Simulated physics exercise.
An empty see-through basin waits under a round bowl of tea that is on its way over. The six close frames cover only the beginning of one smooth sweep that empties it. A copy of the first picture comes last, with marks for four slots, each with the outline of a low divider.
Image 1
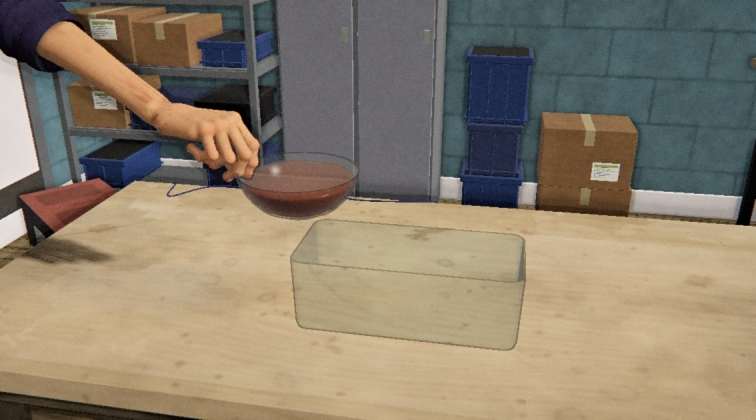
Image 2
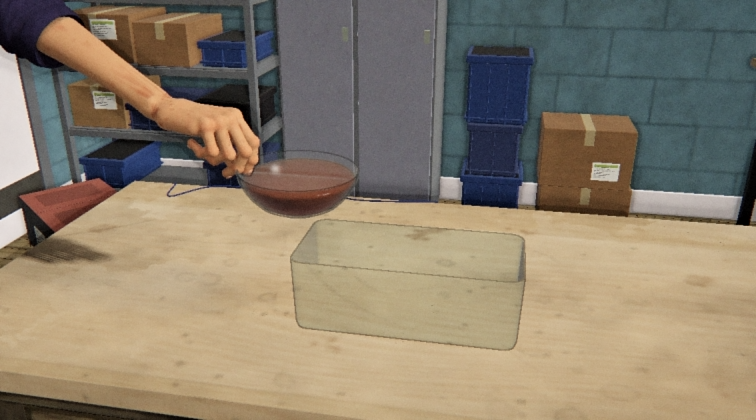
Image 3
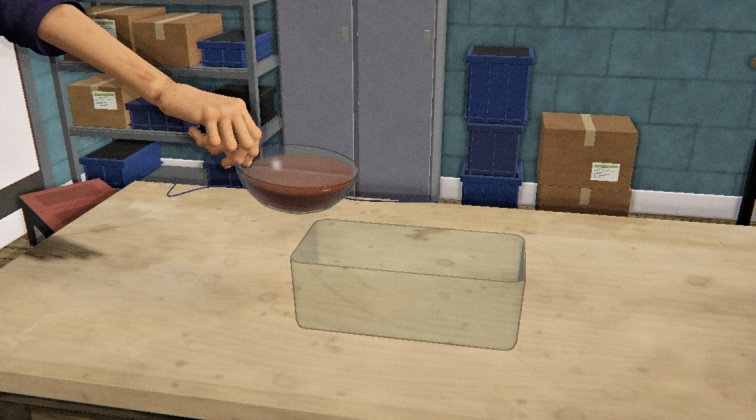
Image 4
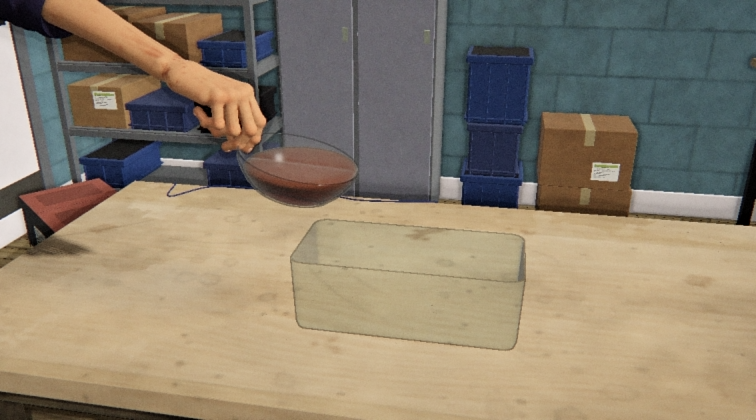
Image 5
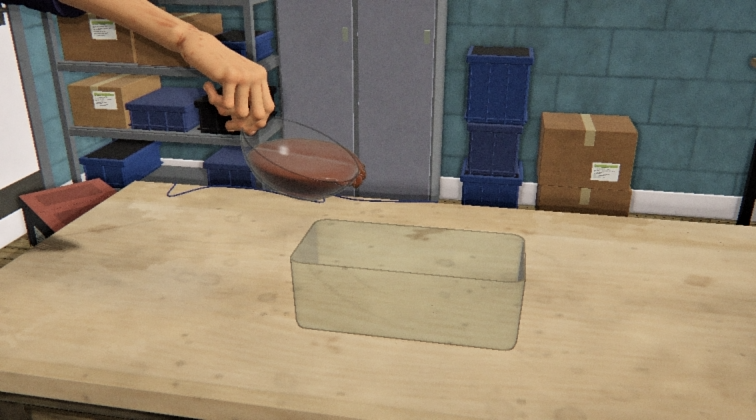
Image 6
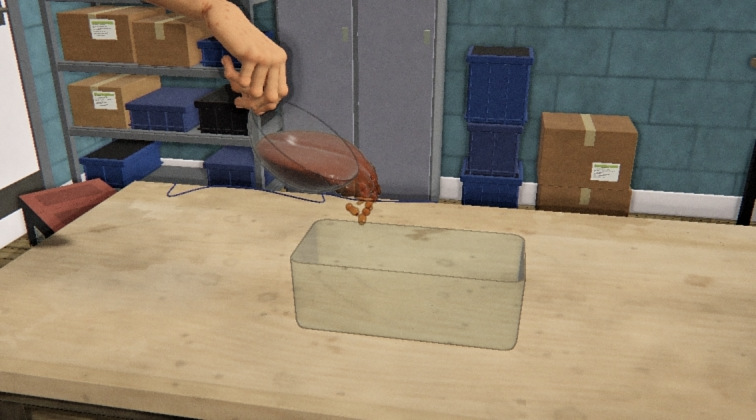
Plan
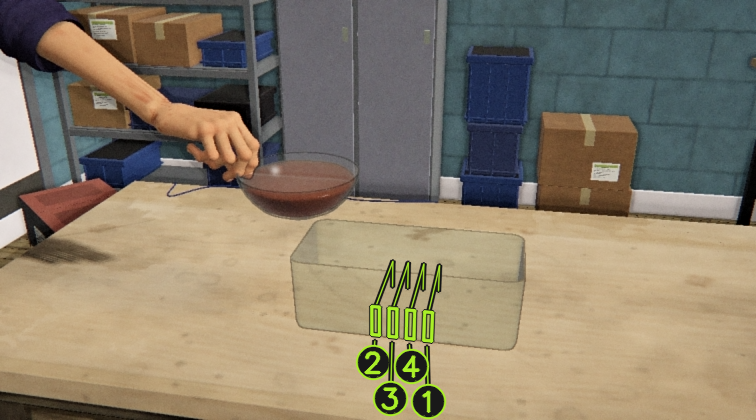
In a storeroom, a hand tilting a round glass bowl rightward above an empty see-through basin, reddish-brown liquid slipping over its lip.
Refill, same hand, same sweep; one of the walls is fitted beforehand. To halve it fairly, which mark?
1.
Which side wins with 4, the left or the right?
The right side.
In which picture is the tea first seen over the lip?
Picture 4.
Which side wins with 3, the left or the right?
The right one.
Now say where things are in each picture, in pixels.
Upright, lip at (356, 174); basin from (297, 324) to (517, 348); nothing has left yet.
Upright, lip at (356, 174); nothing has left yet.
Tipped about 6°, lip at (356, 174); nothing has left yet.
Tipped about 14°, lip at (356, 174); tea is over the lip, down to (356, 174).
Tipped about 24°, lip at (356, 174); tea is over the lip, down to (359, 181).
Tipped about 35°, lip at (356, 174); tea is over the lip, down to (364, 218).
On the marked copy, 1 at (426, 346); 2 at (374, 340); 3 at (392, 342); 4 at (409, 344).
With 1, about 51 % ends left of the wall and 47 % right of it.
With 2, about 9 % ends left of the wall and 90 % right of it.
With 3, about 12 % ends left of the wall and 87 % right of it.
With 4, about 22 % ends left of the wall and 77 % right of it.
